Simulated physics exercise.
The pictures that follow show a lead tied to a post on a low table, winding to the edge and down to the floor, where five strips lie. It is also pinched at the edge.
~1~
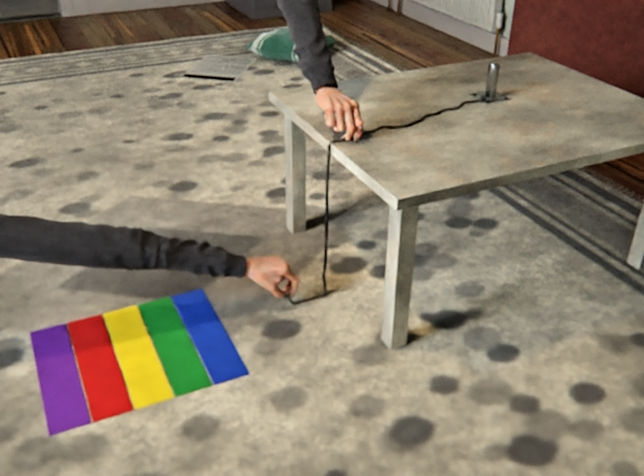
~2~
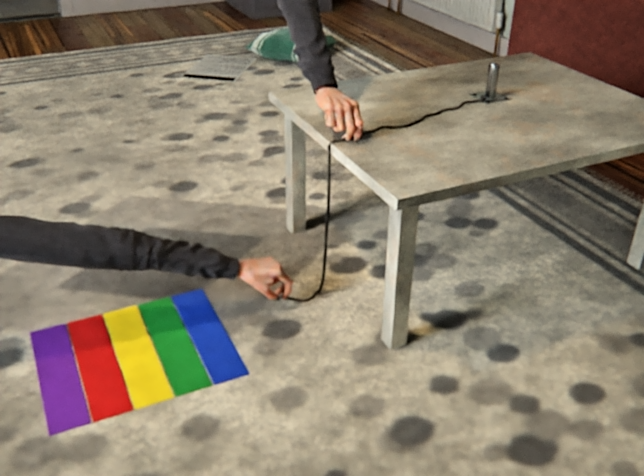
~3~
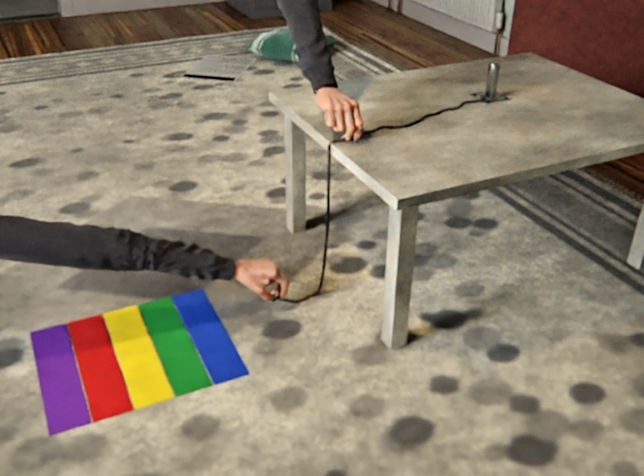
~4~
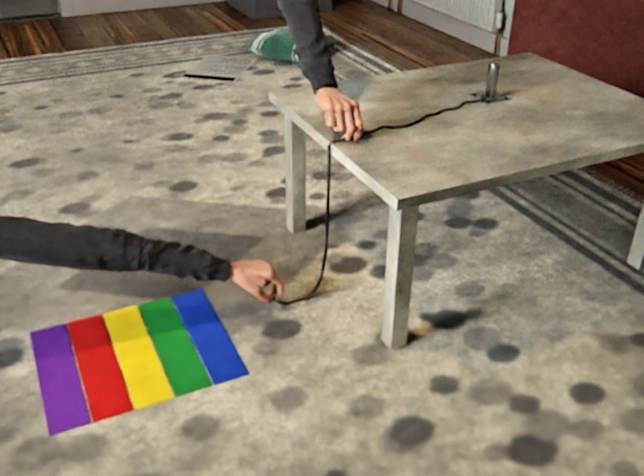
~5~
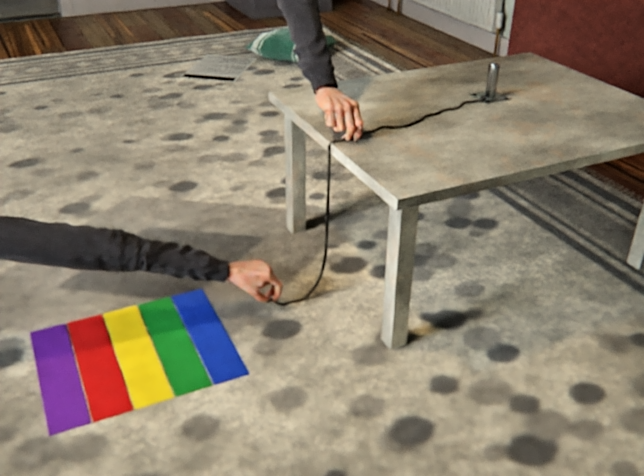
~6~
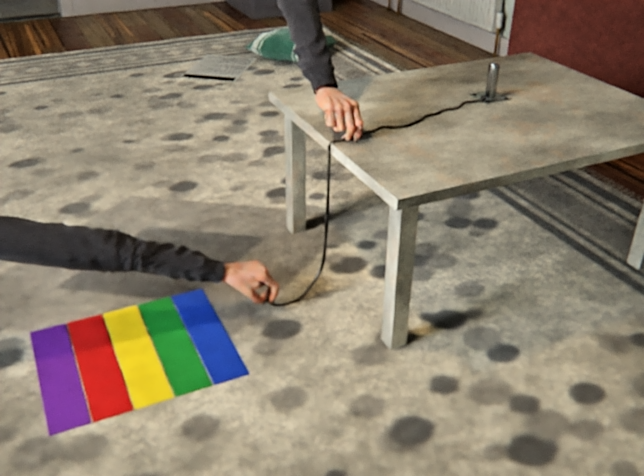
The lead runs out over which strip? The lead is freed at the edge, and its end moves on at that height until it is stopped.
The green one.
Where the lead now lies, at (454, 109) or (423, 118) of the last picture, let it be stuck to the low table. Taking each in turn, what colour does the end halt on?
Try 1: Green; try 2: Green.
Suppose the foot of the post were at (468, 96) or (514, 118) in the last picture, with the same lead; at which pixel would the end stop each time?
About (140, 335) and (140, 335).
Soon after, end near (228, 311); short of the strips.
Then, end near (190, 321); over blue.
At full stretch, end near (166, 328); over green. The green one.
